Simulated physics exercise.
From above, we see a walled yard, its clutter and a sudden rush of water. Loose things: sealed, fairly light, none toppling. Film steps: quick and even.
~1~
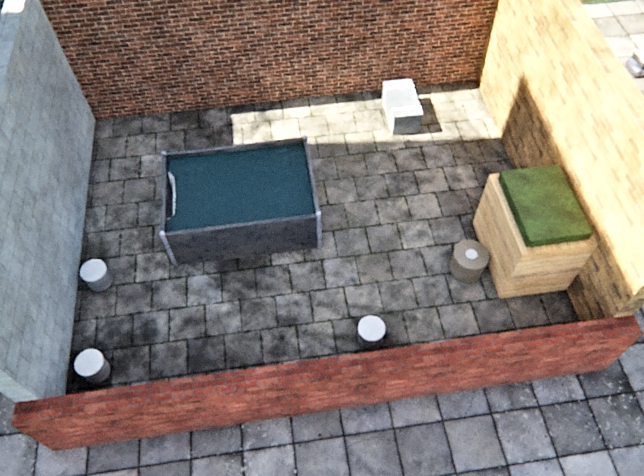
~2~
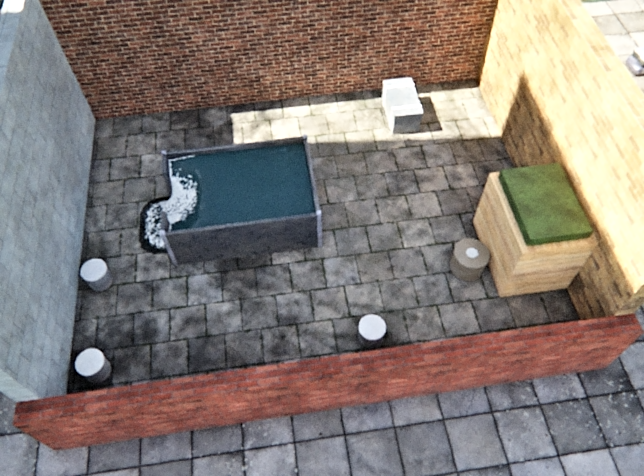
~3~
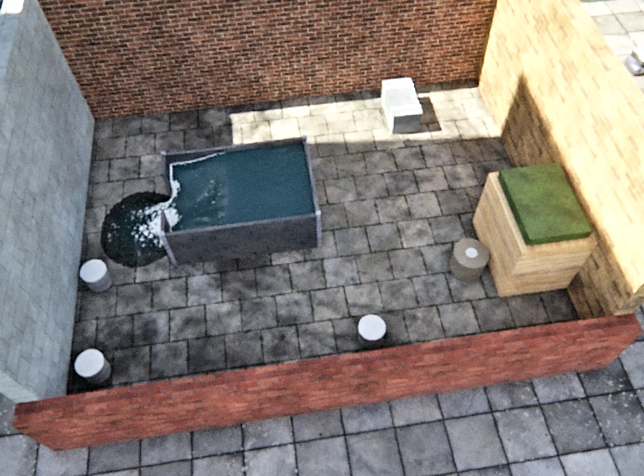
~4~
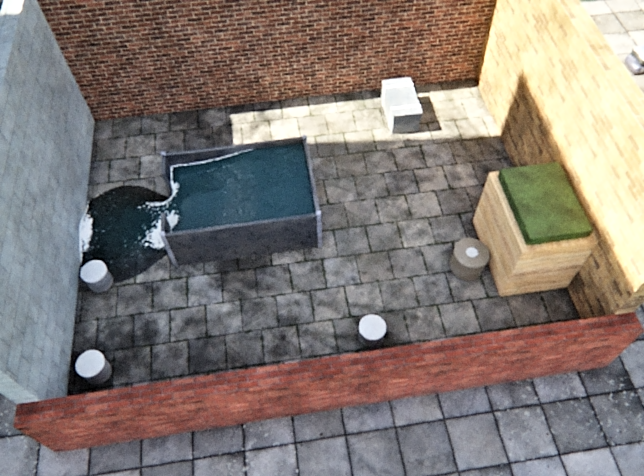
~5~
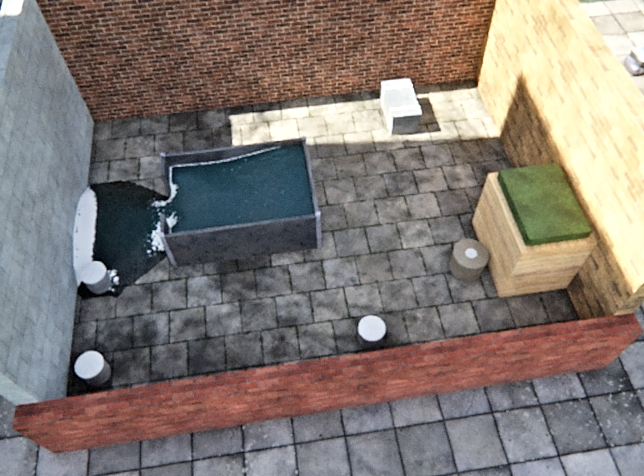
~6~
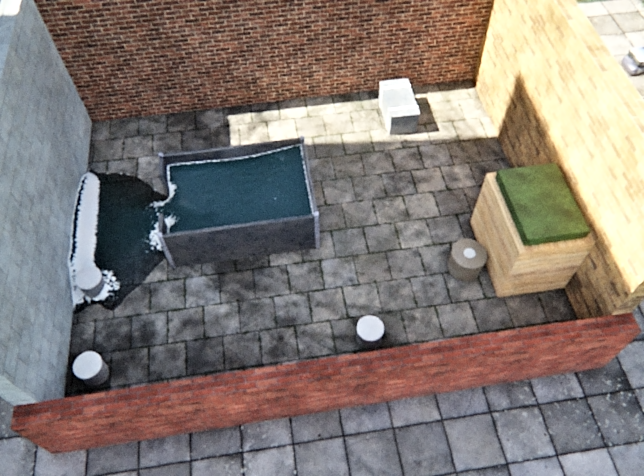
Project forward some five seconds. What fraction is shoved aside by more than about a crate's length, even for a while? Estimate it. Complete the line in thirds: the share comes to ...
The share comes to between one and two thirds.
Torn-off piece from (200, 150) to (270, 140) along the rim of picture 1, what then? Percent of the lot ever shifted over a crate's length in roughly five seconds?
I'd put it at about 40 percent.
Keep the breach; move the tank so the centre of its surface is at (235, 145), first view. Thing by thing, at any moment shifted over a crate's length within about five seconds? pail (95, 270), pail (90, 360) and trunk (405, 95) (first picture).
First displaced far, then displaced far, then displaced far.
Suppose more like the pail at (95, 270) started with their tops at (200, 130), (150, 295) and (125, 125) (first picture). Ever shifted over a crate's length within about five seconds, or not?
Copy by copy, in order: Relocated, largely stays, relocated.
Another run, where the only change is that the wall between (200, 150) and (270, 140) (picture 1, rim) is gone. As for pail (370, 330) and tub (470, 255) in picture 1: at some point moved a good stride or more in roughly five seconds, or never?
Taking them in order, short of it and short of it.
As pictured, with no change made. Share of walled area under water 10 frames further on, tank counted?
About 30 in a hundred.
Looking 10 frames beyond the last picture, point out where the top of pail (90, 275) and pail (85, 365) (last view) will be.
(202, 371) and (170, 371).
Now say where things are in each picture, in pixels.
In the first picture, a pail at (93, 270), on the bottom; a pail at (371, 328), on the bottom; 0 of 5 have shifted.
In the second picture, a pail at (93, 269), on the bottom; a pail at (372, 327) rests on the ground; 0 of 5 have shifted.
In the third picture, a pail at (93, 270) rests on the ground; a pail at (372, 327), on the bottom; 0 of 5 have shifted.
In the fourth picture, a pail at (93, 271), on the bottom; a pail at (372, 327) rests on the ground; 0 of 5 have shifted.
In the fifth picture, a pail at (92, 272), on the bottom; a pail at (372, 328) rests on the ground; 0 of 5 have shifted.
In the sixth picture, a pail at (88, 277) rests on the ground, close to its start; a pail at (370, 328), on the bottom; 1 of 5 have shifted.
A moment on, 1 of 5 are well off their spots; 0 afloat.
Next, 2 of 5 are well off their spots; 1 afloat.
Later, 2 of 5 are well off their spots; 0 afloat.
In the end, 3 of 5 are well off their spots, and 3 have been at some point; 0 afloat.
